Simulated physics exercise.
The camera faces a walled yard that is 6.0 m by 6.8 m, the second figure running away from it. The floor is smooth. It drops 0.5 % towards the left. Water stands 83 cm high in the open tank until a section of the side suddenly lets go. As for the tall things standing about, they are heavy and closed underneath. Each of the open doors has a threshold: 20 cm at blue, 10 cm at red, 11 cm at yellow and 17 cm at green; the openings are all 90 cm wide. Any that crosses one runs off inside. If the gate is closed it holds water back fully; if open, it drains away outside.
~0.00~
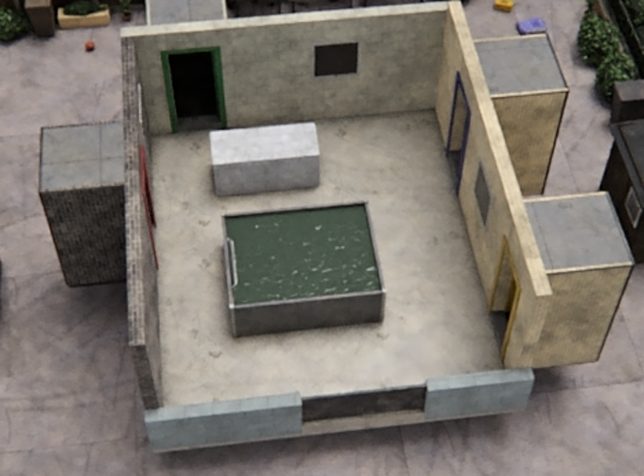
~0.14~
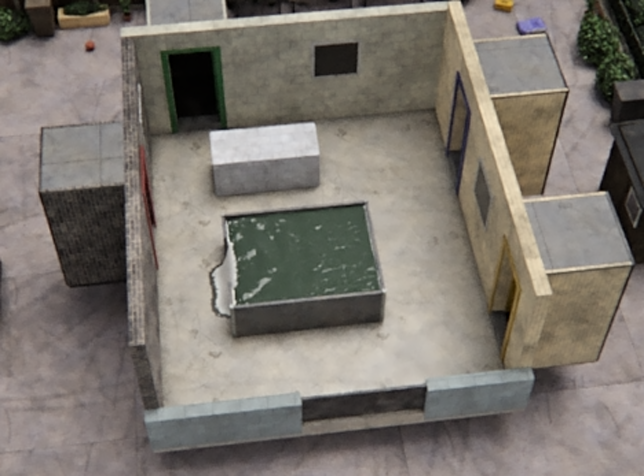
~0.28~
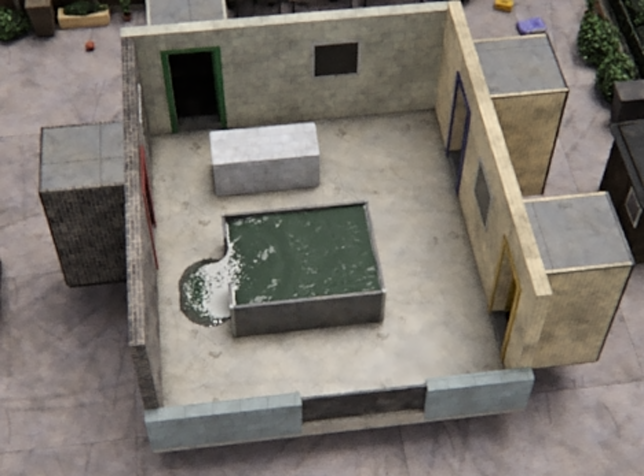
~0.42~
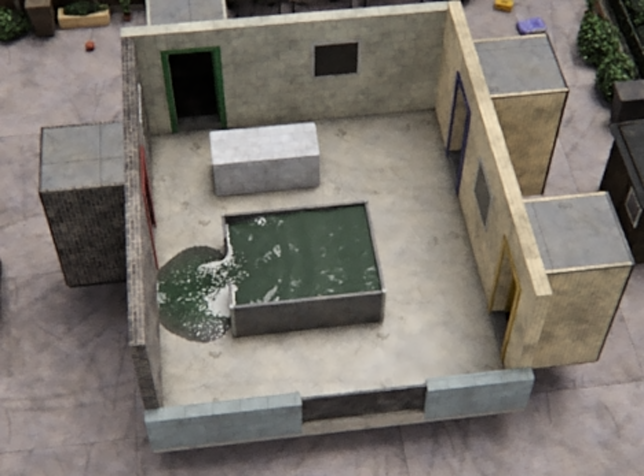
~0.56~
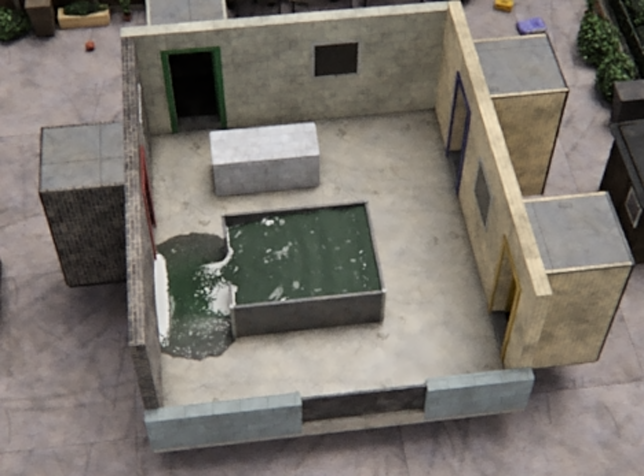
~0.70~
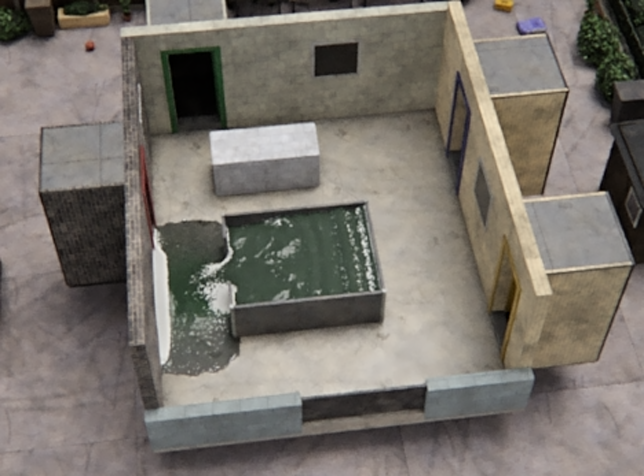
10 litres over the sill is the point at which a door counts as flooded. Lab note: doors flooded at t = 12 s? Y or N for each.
Blue door N, red door Y, yellow door Y, green door Y.
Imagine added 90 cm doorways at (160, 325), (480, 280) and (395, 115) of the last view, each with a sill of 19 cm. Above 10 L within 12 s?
In turn: Beyond it, short of it, short of it.
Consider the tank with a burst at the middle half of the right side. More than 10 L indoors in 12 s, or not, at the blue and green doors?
Log - blue: Threshold not reached, green: Threshold not reached.
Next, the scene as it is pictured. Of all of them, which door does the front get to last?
The blue door is last.
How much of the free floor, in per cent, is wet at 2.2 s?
Roughly 35 percent.
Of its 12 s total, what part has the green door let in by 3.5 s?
Some 60 in a hundred.
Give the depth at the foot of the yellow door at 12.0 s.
It averages close to 9.0 centimetres.
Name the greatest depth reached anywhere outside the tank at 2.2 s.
52 cm or so.
After 1.4 s water covers 20 % of the floor and is deepest (57 cm) near (159, 298); blue door not reached, red door 25 cm at the sill, 27 L in, yellow door not reached, green door not reached.
After 2.2 s water covers 35 % of the floor and is deepest (52 cm) near (169, 297); blue door not reached, red door 23 cm at the sill, 84 L in, yellow door not reached, green door 24 cm at the sill, 2 L in.
After 3.5 s water covers 60 % of the floor and is deepest (34 cm) near (165, 420); blue door not reached, red door 17 cm at the sill, 143 L in, yellow door not reached, green door 27 cm at the sill, 61 L in.
After 7.0 s water covers 95 % of the floor and is deepest (24 cm) near (159, 298); blue door 12 cm at the sill, 0 L in, red door 12 cm at the sill, 197 L in, yellow door 19 cm at the sill, 83 L in, green door 16 cm at the sill, 98 L in.
After 12.0 s water covers 95 % of the floor and is deepest (19 cm) near (155, 215); blue door 13 cm at the sill, 0 L in, red door 15 cm at the sill, 210 L in, yellow door 9 cm at the sill, 116 L in, green door 13 cm at the sill, 99 L in.
